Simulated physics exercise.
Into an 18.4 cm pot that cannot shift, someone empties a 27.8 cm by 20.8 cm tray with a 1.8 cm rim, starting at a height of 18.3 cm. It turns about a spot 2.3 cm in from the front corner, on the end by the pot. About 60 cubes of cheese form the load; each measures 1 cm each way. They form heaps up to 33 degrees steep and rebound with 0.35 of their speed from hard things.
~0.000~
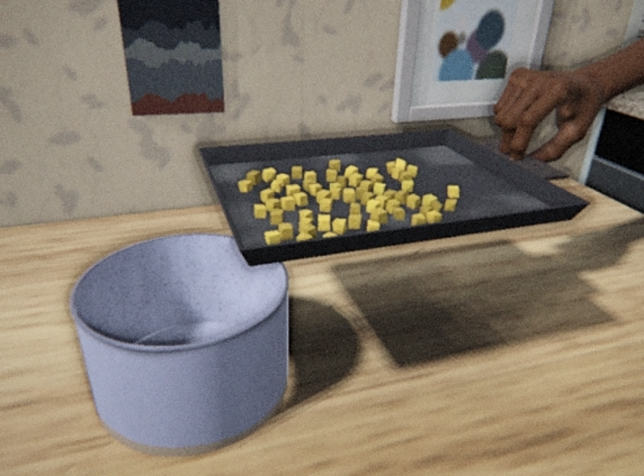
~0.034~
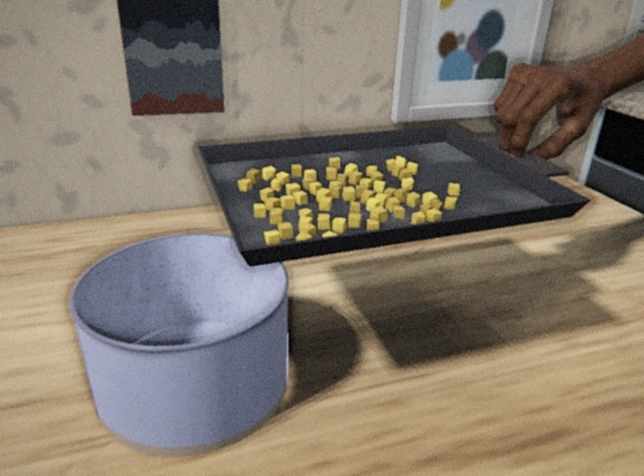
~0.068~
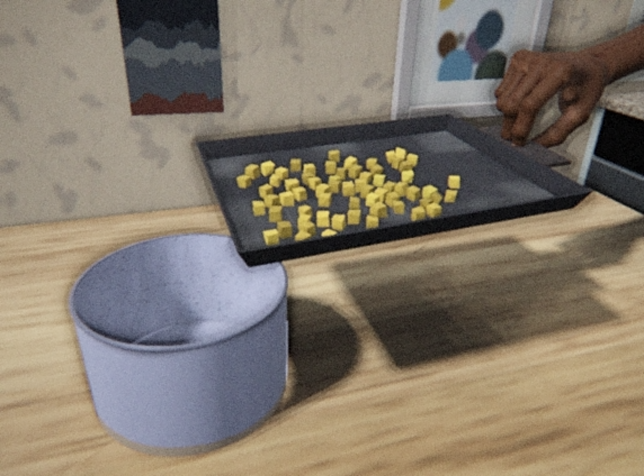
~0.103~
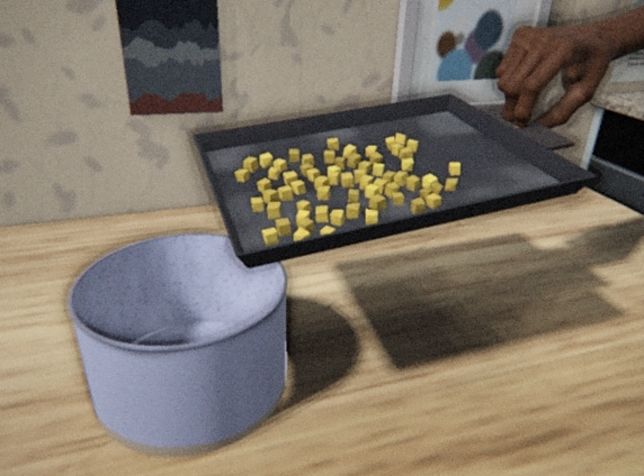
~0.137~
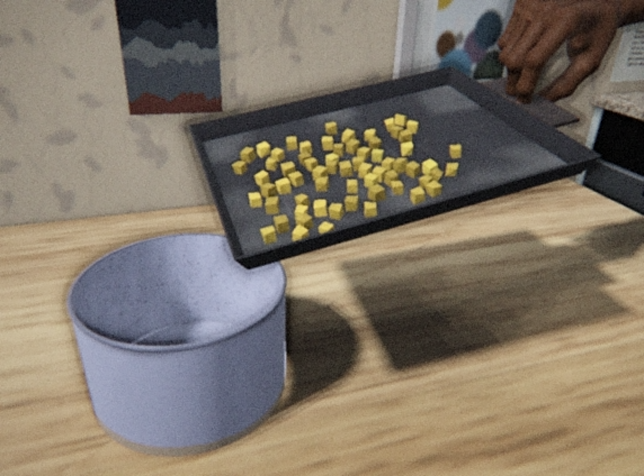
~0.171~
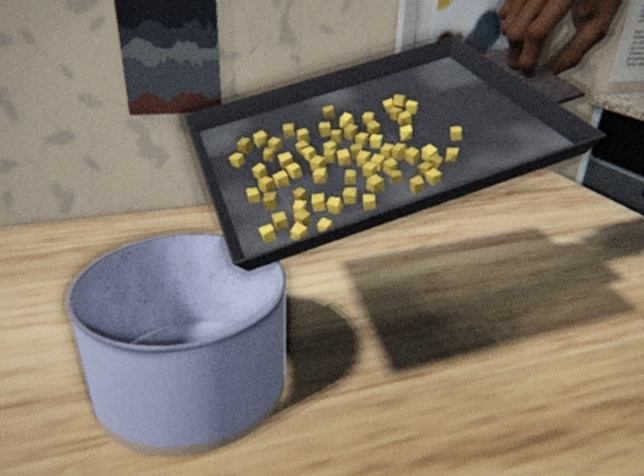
A brown-skinned hand at the upper right holds the far end of a dark rimmed tray above a pale wooden counter, seen from slightly above. Small yellow cubes lie scattered across the tray, a lavender pot stands at left, and artwork hangs on the beige wall behind. The hand raises the tray's right end, slowly then faster, slanting it down leftward, while the view stays almost still.
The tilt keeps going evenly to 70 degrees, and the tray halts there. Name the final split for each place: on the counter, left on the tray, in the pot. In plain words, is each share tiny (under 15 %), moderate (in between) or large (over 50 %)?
Counter: The main fraction, tray: A minor fraction, pot: A minor fraction.
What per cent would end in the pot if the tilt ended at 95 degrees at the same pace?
That would be around 0 percent.
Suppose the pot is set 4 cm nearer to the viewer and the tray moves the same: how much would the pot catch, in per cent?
It would come to roughly 35 percent.
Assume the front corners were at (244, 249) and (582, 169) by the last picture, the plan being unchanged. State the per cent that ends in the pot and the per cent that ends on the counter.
That works out as pot 0 and counter 70.
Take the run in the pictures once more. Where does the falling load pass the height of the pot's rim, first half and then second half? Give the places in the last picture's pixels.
Roughly (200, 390) to start, and after that (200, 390).
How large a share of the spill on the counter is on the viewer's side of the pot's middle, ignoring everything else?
Roughly 100 per cent.
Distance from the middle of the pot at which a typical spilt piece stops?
Distance: Around 22 cm.
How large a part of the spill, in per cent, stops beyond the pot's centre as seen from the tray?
80 %.
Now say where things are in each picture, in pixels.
The first frame shows tray tilt 0 degrees, front corners at (249, 243) and (576, 200); middle of the pieces at (349, 196); pot at (184, 281).
The second frame shows tray tilt 1 degrees, front corners at (249, 243) and (577, 197); middle of the pieces at (349, 194).
The third frame shows tray tilt 3 degrees, front corners at (247, 244) and (578, 188), lowest corner left front; middle of the pieces at (348, 189).
The fourth frame shows tray tilt 7 degrees, front corners at (246, 246) and (581, 173), lowest corner left front; middle of the pieces at (347, 180).
The fifth frame shows tray tilt 13 degrees, front corners at (244, 249) and (585, 153), lowest corner left front; middle of the pieces at (346, 169).
The sixth frame shows tray tilt 18 degrees, front corners at (242, 252) and (590, 133), lowest corner left front; middle of the pieces at (344, 158); pot at (181, 280). Its pace works out near 160 degrees a second.
Then, at 0.34 s, tilt 45 degrees; the tray holds 100 %, the pot 0 %.
Then, at 0.46 s, tilt 64 degrees; the tray holds 100 %, the pot 0 %.
After 0.70 s, tilt 70 degrees; the tray holds 10 %, the pot 0 %.
By 2.2 s all is still; counter 100 %, tray 0 %, pot 0 %.
